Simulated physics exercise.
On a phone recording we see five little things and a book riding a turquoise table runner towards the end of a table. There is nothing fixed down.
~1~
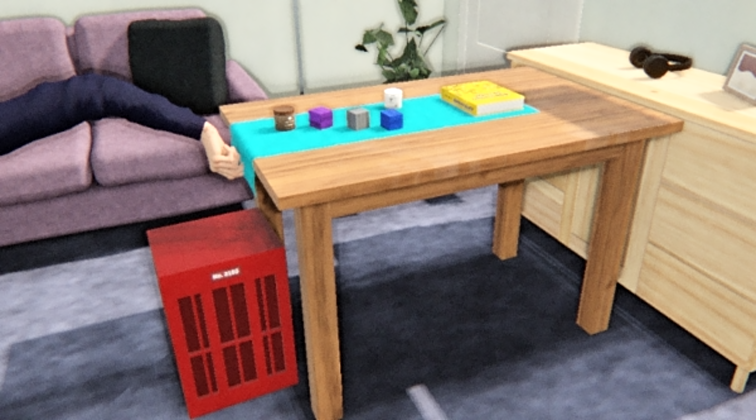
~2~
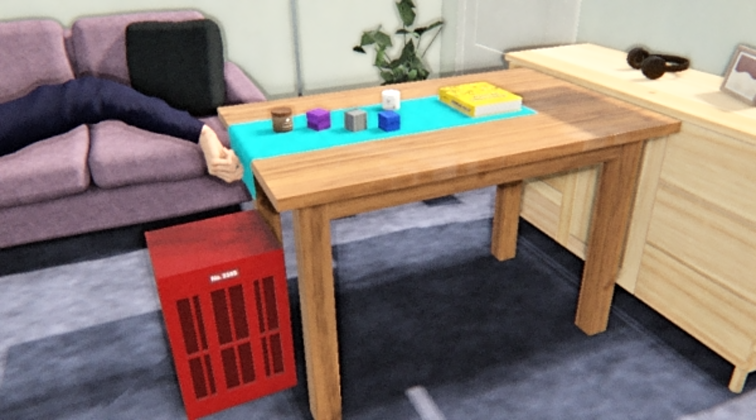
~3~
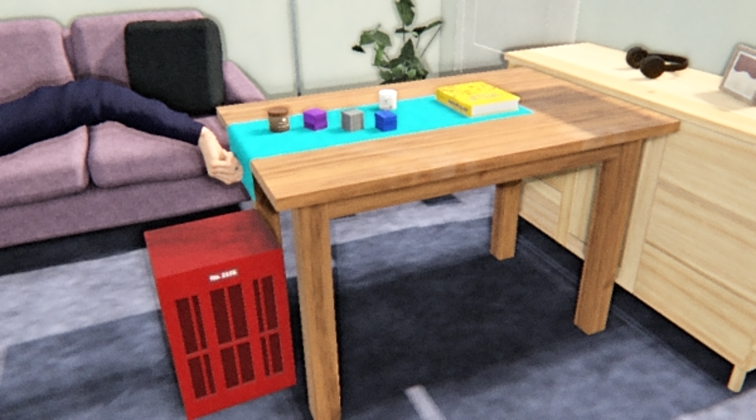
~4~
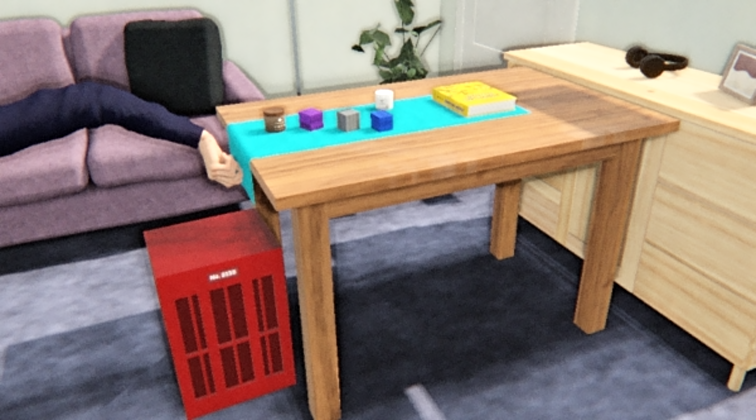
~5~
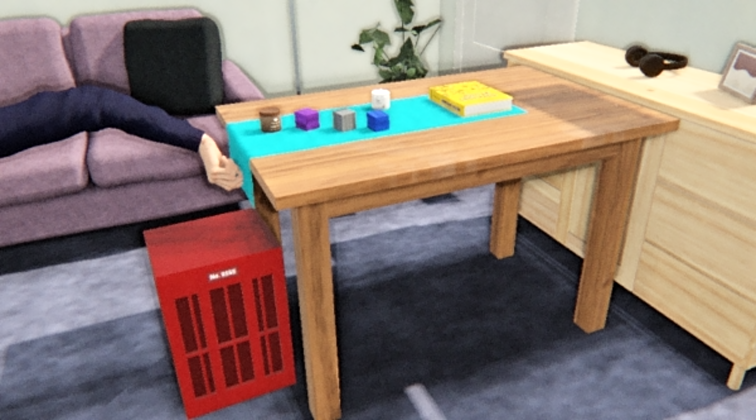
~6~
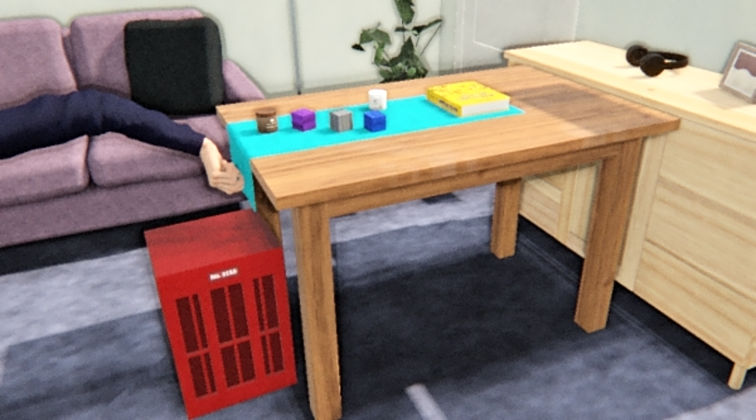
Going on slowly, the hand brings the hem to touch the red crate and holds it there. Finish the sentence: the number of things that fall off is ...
... one.
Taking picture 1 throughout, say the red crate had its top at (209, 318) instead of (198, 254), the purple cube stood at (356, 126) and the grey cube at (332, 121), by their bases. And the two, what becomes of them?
The purple cube is lost; the grey cube is lost.
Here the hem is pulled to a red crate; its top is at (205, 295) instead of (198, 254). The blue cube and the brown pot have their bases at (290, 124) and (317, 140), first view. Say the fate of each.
Blue cube is gone, brown pot is gone.
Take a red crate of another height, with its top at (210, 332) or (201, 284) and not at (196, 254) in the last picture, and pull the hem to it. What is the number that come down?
Over the edge go 4 and 2.
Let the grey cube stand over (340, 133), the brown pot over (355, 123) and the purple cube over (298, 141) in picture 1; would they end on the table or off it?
The grey cube stays on, the brown pot survives, the purple cube falls.
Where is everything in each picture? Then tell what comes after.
In the first picture, hem (257, 198); brown pot (284, 108); purple cube (320, 110); grey cube (358, 110); blue cube (391, 112); white pot (393, 91); top of the crate (198, 254).
In the second picture, hem (256, 200); brown pot (281, 110).
In the third picture, hem (256, 202); purple cube (315, 111).
In the fourth picture, hem (255, 205); grey cube (348, 111); top of the crate (195, 255).
In the fifth picture, hem (254, 209); blue cube (378, 113).
In the sixth picture, hem (256, 212); brown pot (266, 110); purple cube (303, 112); grey cube (341, 112); blue cube (375, 114); white pot (378, 92).
Soon after, hem near (245, 205); all still up.
After that, hem on the crate; brown pot gone.
In the end, hem on the crate; brown pot gone. It carries off one.
